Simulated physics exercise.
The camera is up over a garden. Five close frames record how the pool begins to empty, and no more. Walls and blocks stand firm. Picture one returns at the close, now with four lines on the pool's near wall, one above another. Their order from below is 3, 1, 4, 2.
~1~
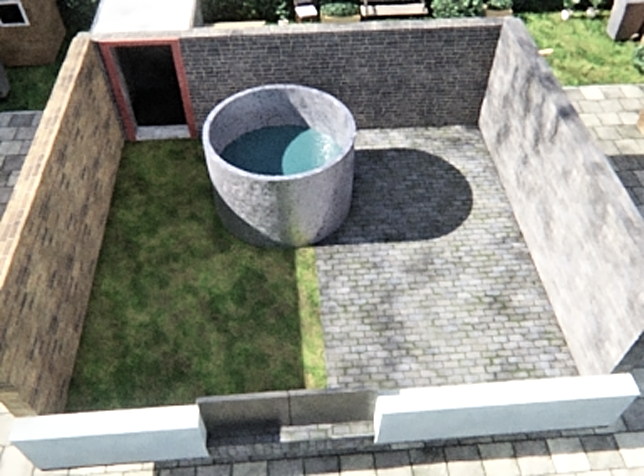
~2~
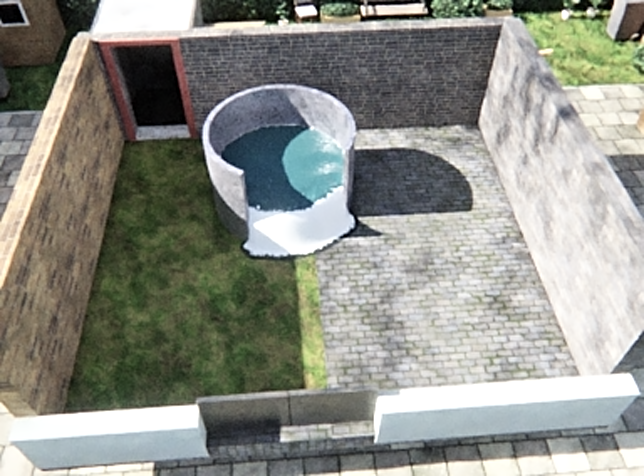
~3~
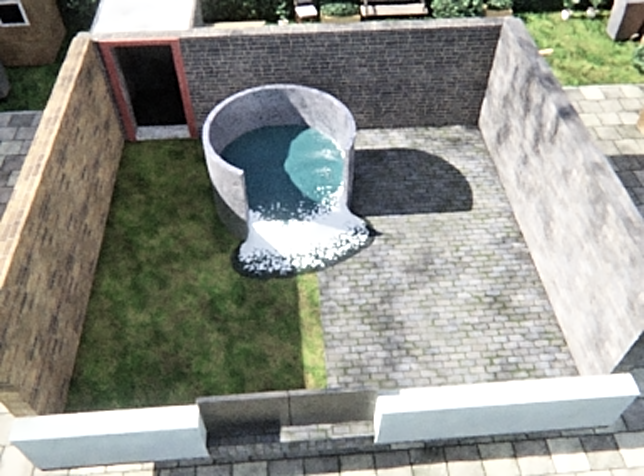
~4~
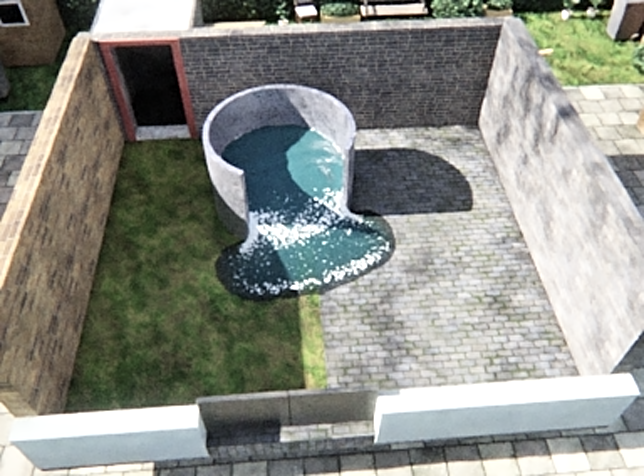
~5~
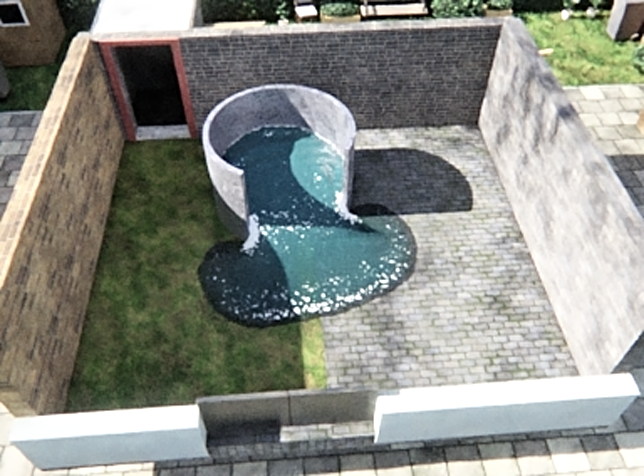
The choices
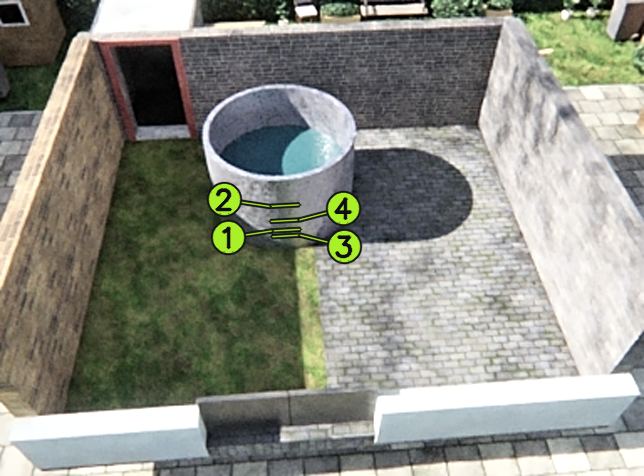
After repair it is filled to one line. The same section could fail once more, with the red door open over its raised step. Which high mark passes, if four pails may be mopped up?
2 is the one.
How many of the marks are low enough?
All of the four.
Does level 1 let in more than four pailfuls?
No, not at all.
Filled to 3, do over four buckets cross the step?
No, that is safe.
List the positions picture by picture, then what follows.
In the first picture, water in the pool at rest, its middle at (282, 166); foot of the red doorway at (164, 139); shut gate at (289, 396).
In the second picture, 1 % of the ground under water, visible out to (245, 245).
In the third picture, 4 % of the ground under water, visible out to (368, 226).
In the fourth picture, 8 % of the ground under water, visible out to (390, 237).
In the fifth picture, 13 % of the ground under water, visible out to (411, 255).
In lime, 1 at (285, 230); 2 at (284, 205); 3 at (286, 235); 4 at (285, 220); from the bottom up 3, 1, 4, 2.
With 1, nothing gets over.
With 2, a splash gets over, under a bucket.
With 3, nothing gets over.
With 4, nothing gets over.
